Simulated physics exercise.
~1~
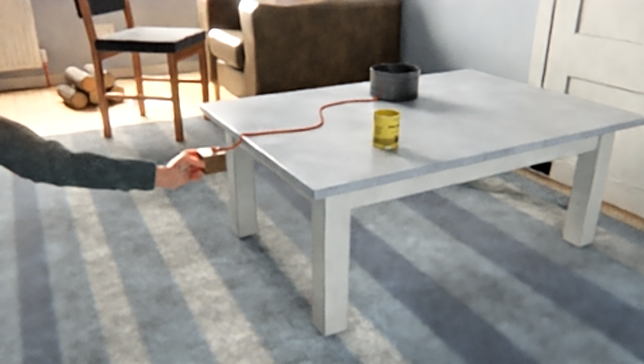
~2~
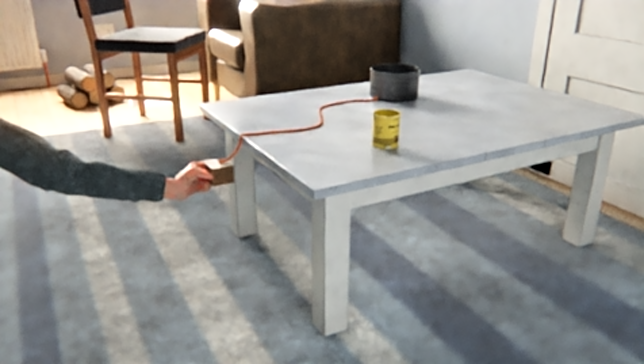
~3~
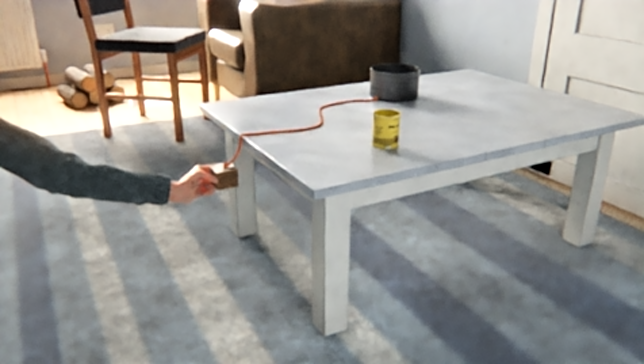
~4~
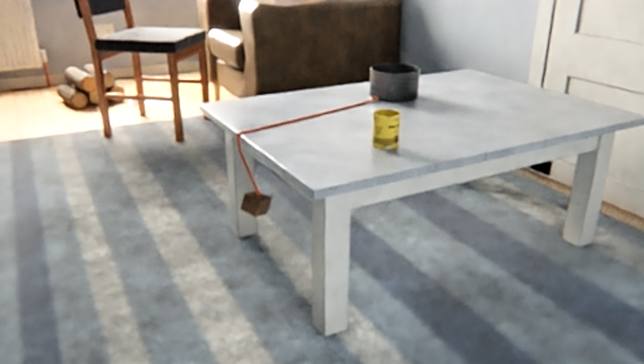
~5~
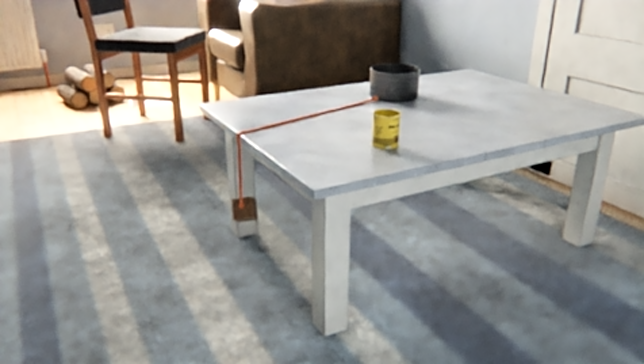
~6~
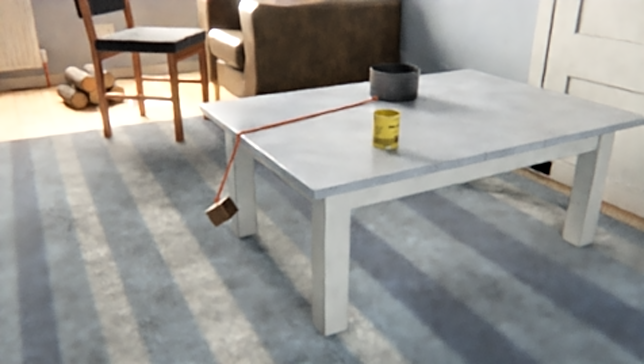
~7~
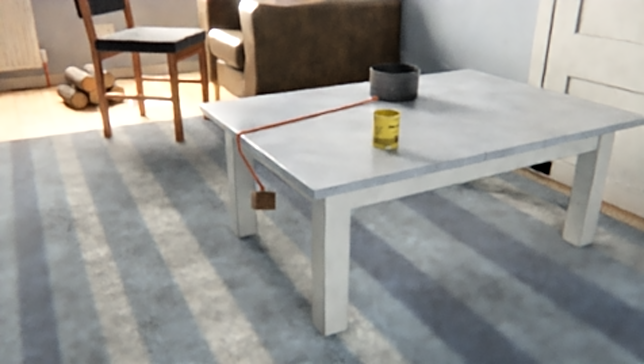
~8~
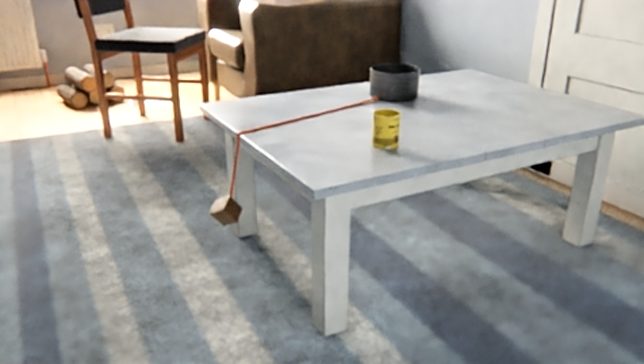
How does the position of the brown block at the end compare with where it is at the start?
At the start the brown block is held in a hand just beside the left edge of the table. At the end it is lower and slightly farther right, hanging in the air from the shoelace below the table's edge.
A low white table stands on a blue-grey striped carpet in a sunlit room, seen from slightly above, with a wooden chair and a brown sofa behind. On it are a dark grey pot and a yellow cup, and an orange-red shoelace winds from the pot to a brown block held by a hand at the left edge. The hand lowers the block a little and lets go. The block drops, pulling the shoelace straight across the tabletop, then swings and turns beneath the edge. Finally it still hangs in the air, while pot and cup stay put.
